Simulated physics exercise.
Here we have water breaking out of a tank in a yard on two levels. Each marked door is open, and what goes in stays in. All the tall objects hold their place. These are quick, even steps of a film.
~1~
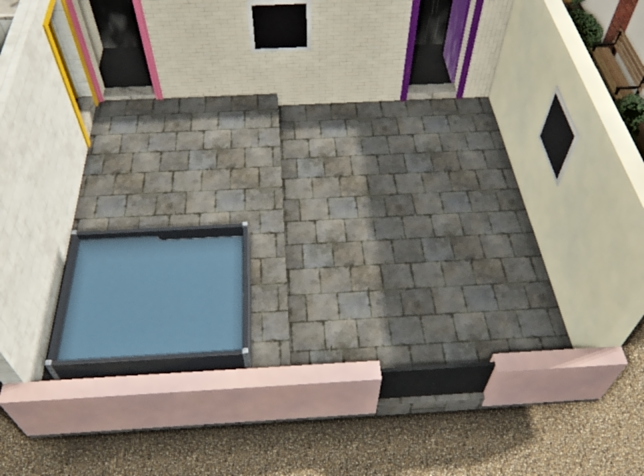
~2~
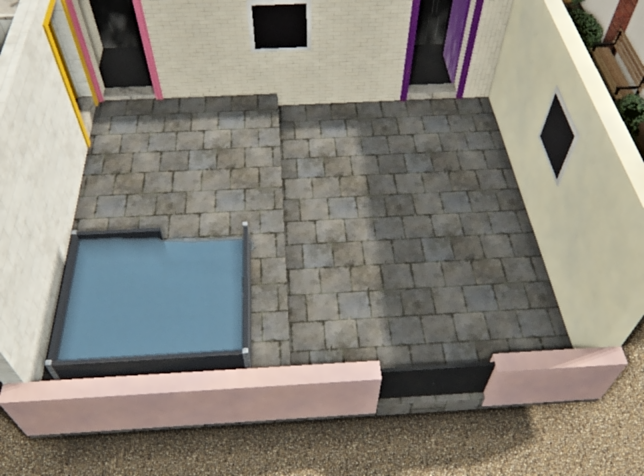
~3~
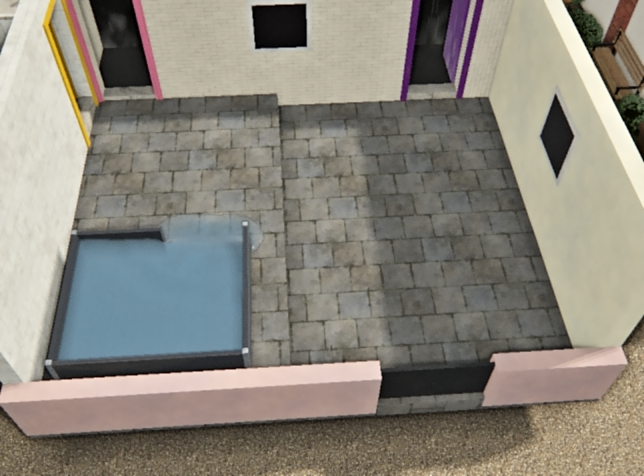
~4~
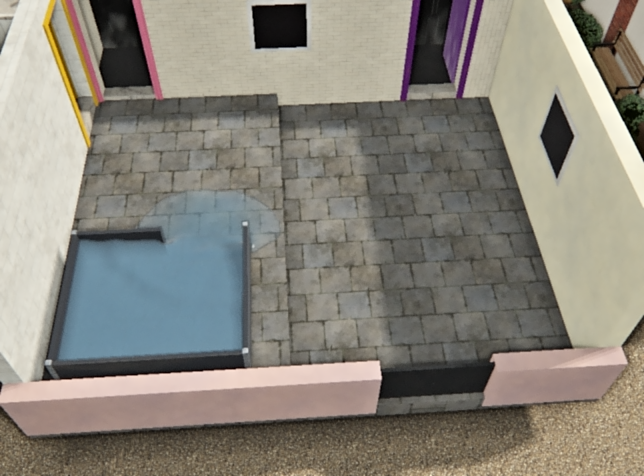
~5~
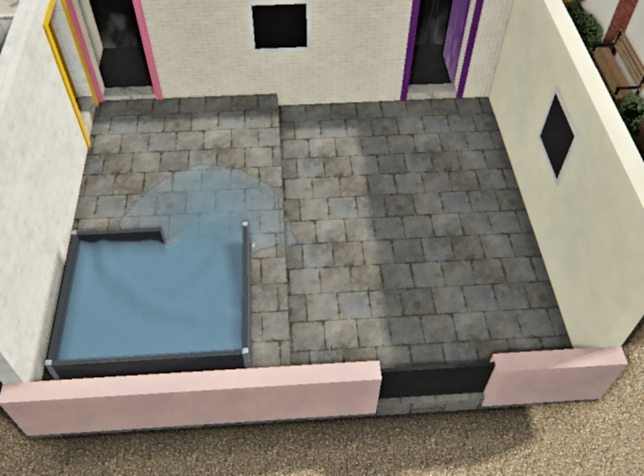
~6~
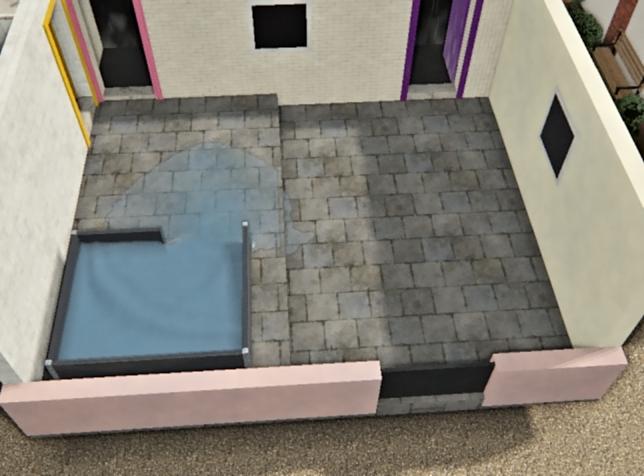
Water sits still in a dark-framed square tank at the lower left of a walled, grey-paved yard, until part of the tank's far side opens, leaving a gap. It then pours out through the gap and spreads in a thin, pale blue fan across the paving toward the back wall.
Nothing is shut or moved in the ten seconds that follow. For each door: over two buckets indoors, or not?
One by one: The purple door stays under that; the pink door takes more than that; the yellow door stays under that.
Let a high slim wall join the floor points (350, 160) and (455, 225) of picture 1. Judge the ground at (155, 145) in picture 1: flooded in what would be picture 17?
There: Under water.
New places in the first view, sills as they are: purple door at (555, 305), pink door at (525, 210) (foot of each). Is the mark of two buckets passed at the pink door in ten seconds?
Then: Pink is under.
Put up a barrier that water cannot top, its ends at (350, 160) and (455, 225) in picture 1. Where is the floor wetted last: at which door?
It is the purple-painted one.
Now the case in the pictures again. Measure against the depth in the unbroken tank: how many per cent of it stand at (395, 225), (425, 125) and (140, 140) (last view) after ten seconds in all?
Roughly 4, 16 and 10 per cent, in turn.
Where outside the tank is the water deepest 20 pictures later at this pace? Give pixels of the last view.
Close to (485, 102).
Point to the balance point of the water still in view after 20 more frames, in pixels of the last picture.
Roughly at (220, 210).
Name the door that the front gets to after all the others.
That is the purple one.
A moment on, water covers 30 % of the floor; the purple door not reached, the pink door not reached, the yellow door not reached.
Next, water covers 40 % of the floor; the purple door not reached, the pink door under two buckets in, the yellow door wet at the sill, nothing in.
Then, water covers 45 % of the floor; the purple door wet at the sill, nothing in, the pink door over two buckets in, the yellow door wet at the sill, nothing in.
Later, water covers 70 % of the floor; the purple door wet at the sill, nothing in, the pink door over two buckets in, the yellow door wet at the sill, nothing in.
In the end, water covers 95 % of the floor; the purple door wet at the sill, nothing in, the pink door over two buckets in, the yellow door wet at the sill, nothing in.
